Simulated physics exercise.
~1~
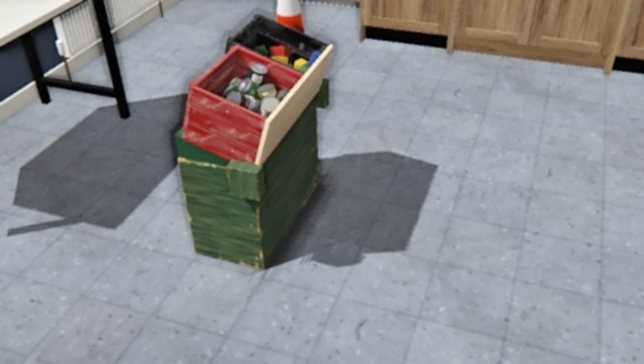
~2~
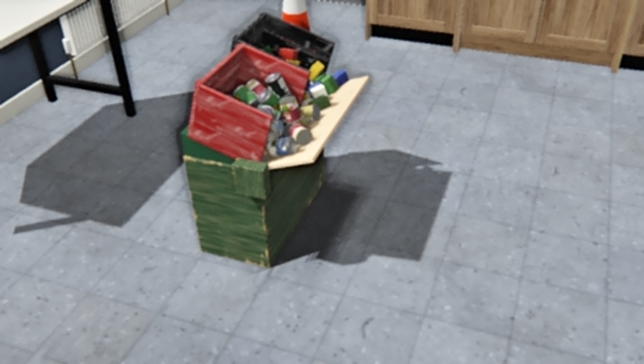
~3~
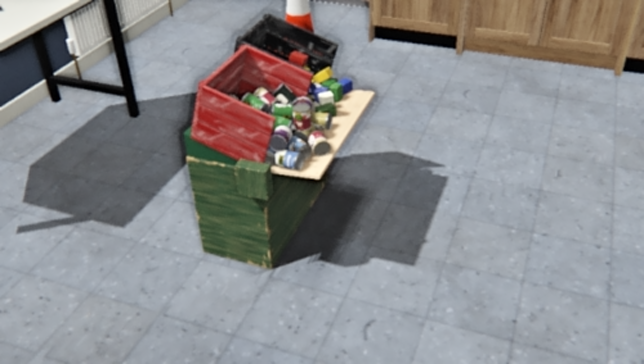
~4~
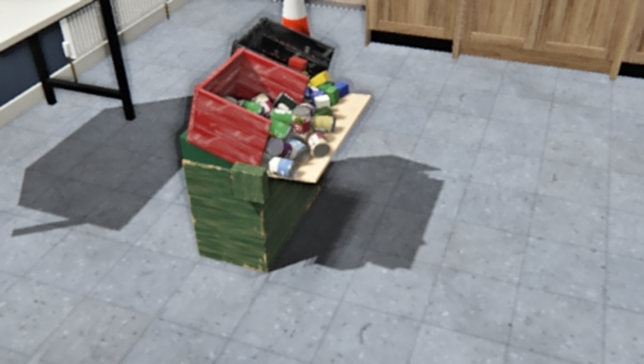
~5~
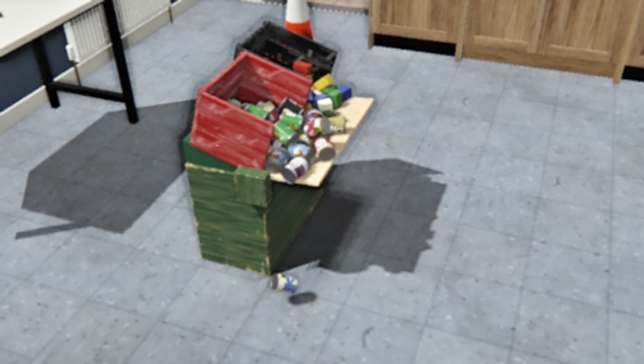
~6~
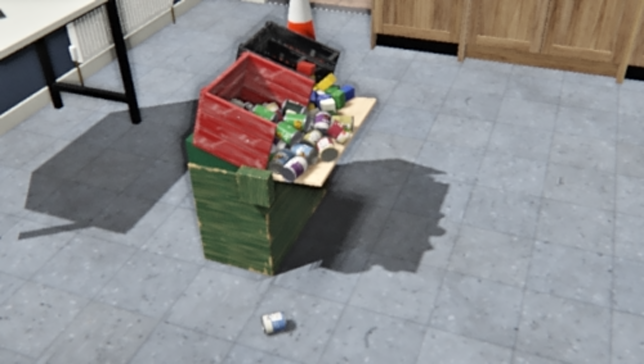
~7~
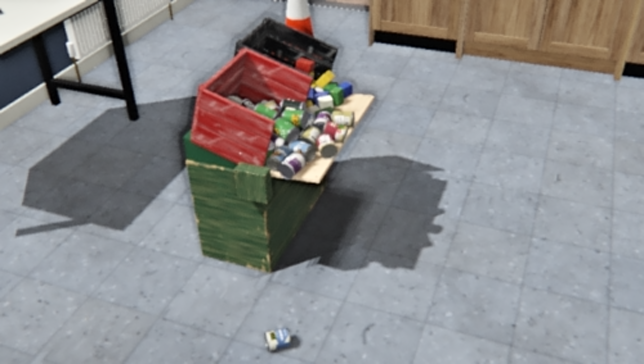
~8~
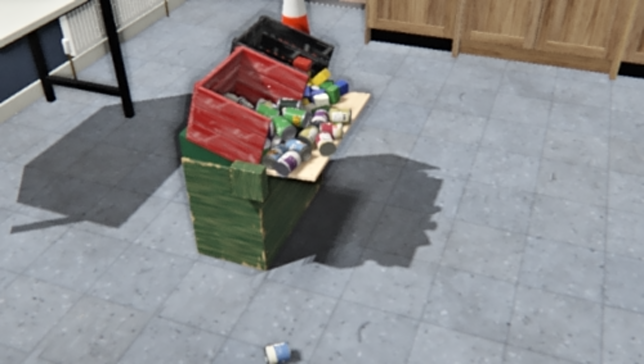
On a tiled floor, a red bin's flap swings down, tins slide out and one falls.
